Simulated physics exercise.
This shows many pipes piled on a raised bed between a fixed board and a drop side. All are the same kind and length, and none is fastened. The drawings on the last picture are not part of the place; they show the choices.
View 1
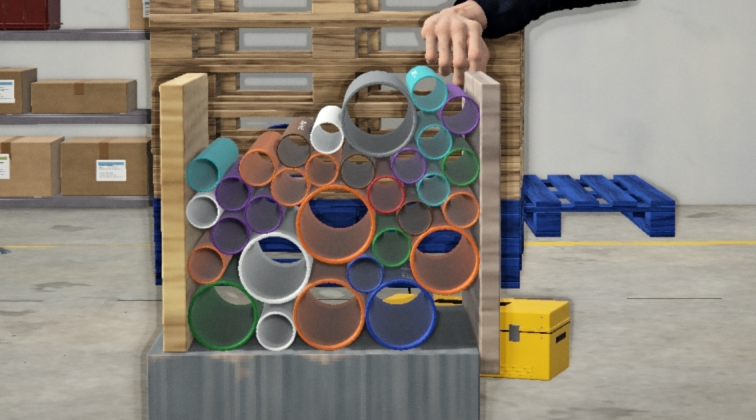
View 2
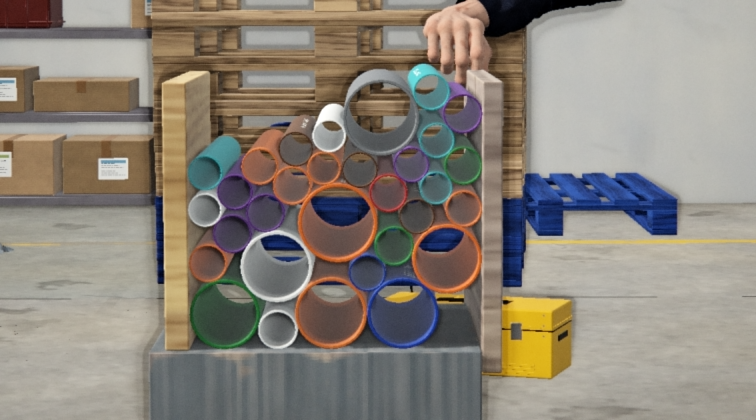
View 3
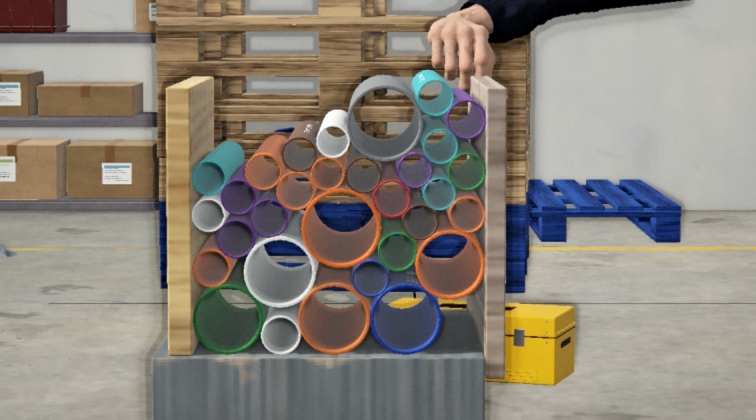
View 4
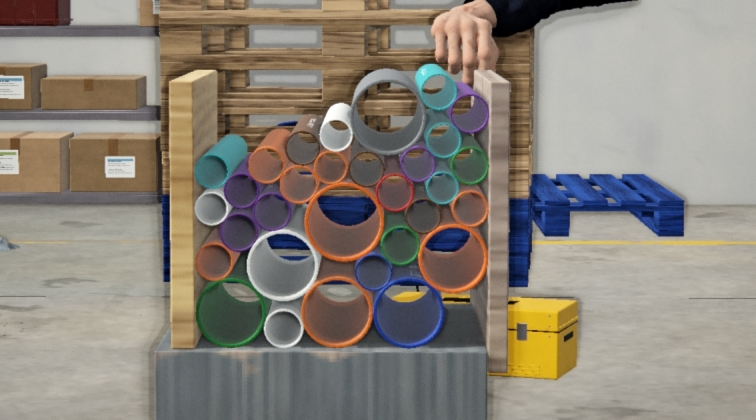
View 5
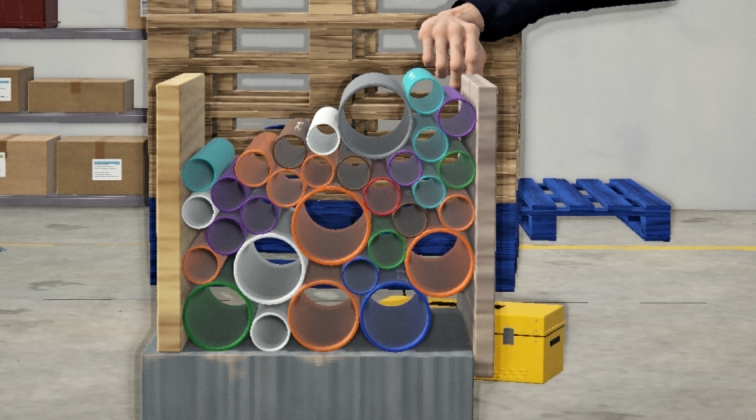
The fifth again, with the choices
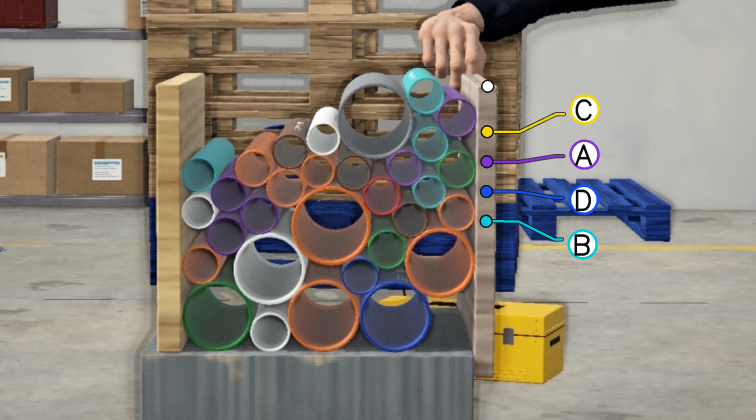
In the video, colourful pipes of various widths sit stacked between two upright side boards on a grey base, with a hand resting at the top of the right board, while the view shifts slightly and the pile shows no clear movement.
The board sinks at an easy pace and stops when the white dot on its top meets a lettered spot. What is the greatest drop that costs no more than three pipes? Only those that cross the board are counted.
At most to D.
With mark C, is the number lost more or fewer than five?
Fewer than five.
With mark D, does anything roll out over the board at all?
At D: Yes.
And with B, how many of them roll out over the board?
The count is four.
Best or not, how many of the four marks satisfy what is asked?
The number is three.
On the marked copy, A at (487, 162); B at (486, 221); C at (487, 132); D at (487, 191); the white dot at (488, 86).
With D. Early on, top of the board (476, 139).
Further on, top of the board (476, 191).
At the end, top of the board (476, 191), one out over the board.
As for the rest, A none out over the board; B four out over the board; C none out over the board.
